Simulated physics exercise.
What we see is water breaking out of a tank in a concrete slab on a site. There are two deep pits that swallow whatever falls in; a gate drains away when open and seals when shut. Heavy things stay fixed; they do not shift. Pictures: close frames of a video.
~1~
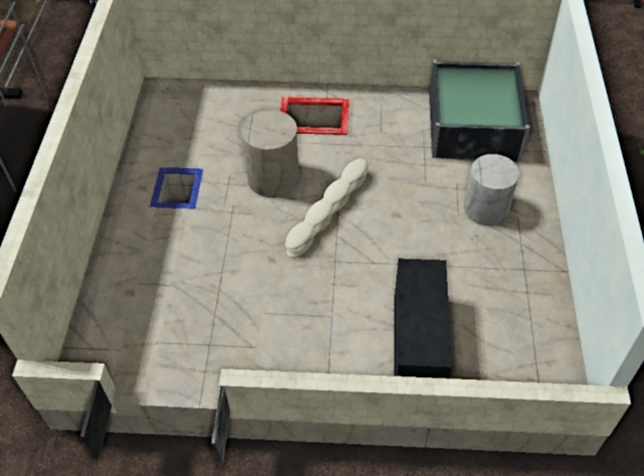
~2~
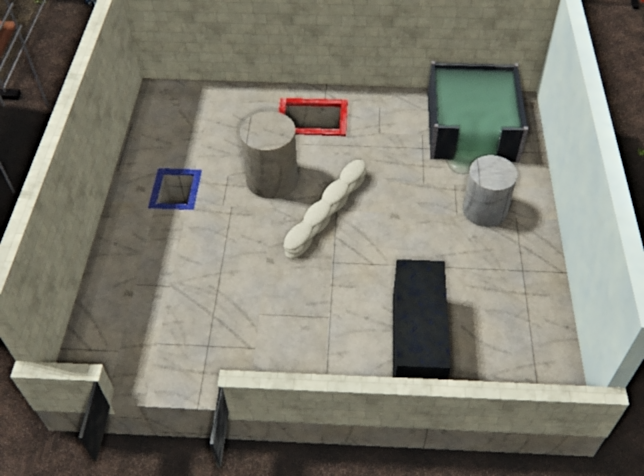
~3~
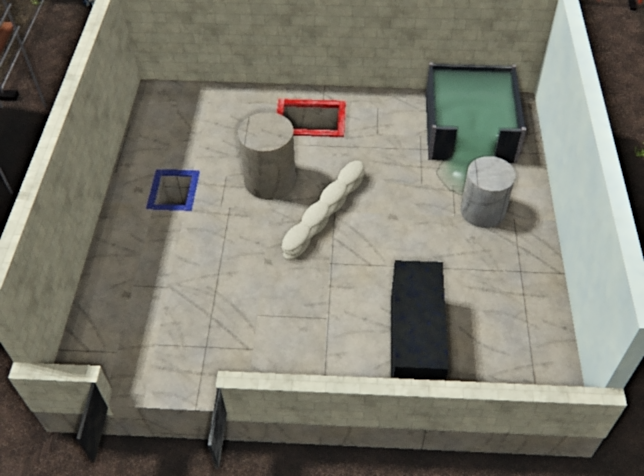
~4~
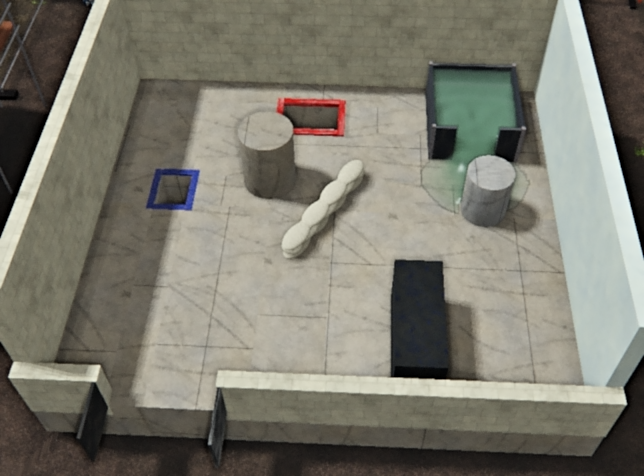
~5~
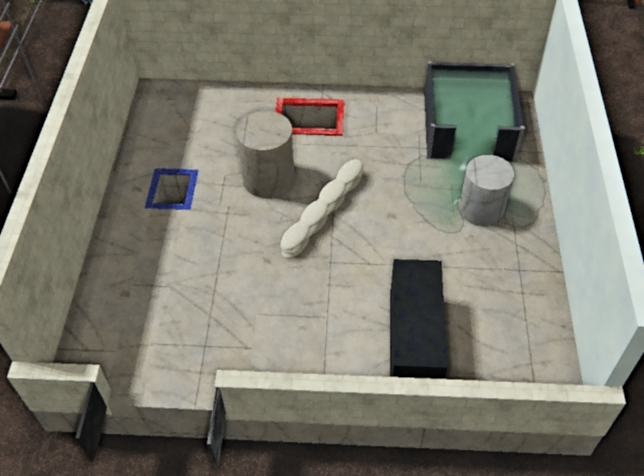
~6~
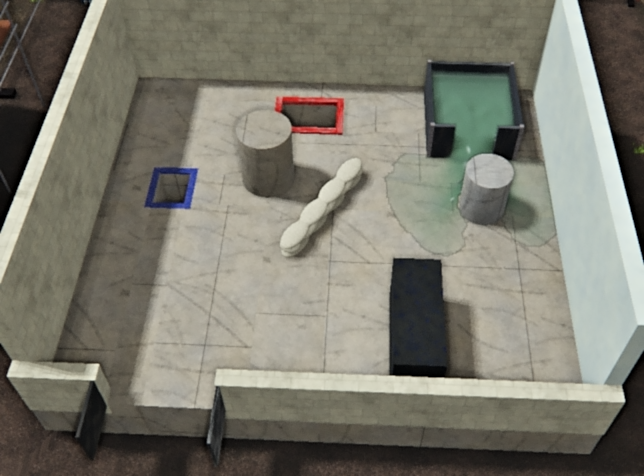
Green-tinted water pours from the opened tank and spreads across the floor around a gray cylinder.
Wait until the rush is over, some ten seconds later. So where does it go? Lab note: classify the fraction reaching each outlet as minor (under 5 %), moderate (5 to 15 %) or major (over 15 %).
Fractions by outlet: Gate moderate; blue pit minor; red pit minor.
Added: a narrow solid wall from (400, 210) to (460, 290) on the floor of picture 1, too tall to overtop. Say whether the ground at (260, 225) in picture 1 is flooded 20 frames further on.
Verdict: The spot is spared.
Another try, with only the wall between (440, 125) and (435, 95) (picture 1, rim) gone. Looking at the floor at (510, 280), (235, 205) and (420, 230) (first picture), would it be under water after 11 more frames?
Spot by spot: Unaffected, then unaffected, then unaffected.
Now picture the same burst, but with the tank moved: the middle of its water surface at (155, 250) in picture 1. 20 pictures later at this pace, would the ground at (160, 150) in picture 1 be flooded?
At that place: Wet.
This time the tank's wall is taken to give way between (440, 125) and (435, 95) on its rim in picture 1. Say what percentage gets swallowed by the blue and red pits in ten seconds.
Estimates in per cent: Blue 8, red 20.
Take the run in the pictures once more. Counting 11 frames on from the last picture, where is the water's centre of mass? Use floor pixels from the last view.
I'd put it at around (462, 176).
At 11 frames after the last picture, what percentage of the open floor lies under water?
Roughly 30 percent, I reckon.
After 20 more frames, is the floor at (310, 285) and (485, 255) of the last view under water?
As listed: Swamped; swamped.
A moment on, water covers 15 % of the floor; the gate 0 %, the blue pit 0 %, the red pit 0 %.
Next, water covers 30 % of the floor; the gate 0 %, the blue pit 0 %, the red pit 0 %.
Then, water covers 45 % of the floor; the gate 1 %, the blue pit 0 %, the red pit 0 %.
Later, water covers 55 % of the floor; the gate 5 %, the blue pit 0 %, the red pit 0 %.
In the end, water covers 70 % of the floor; the gate 7 %, the blue pit 0 %, the red pit 0 %.
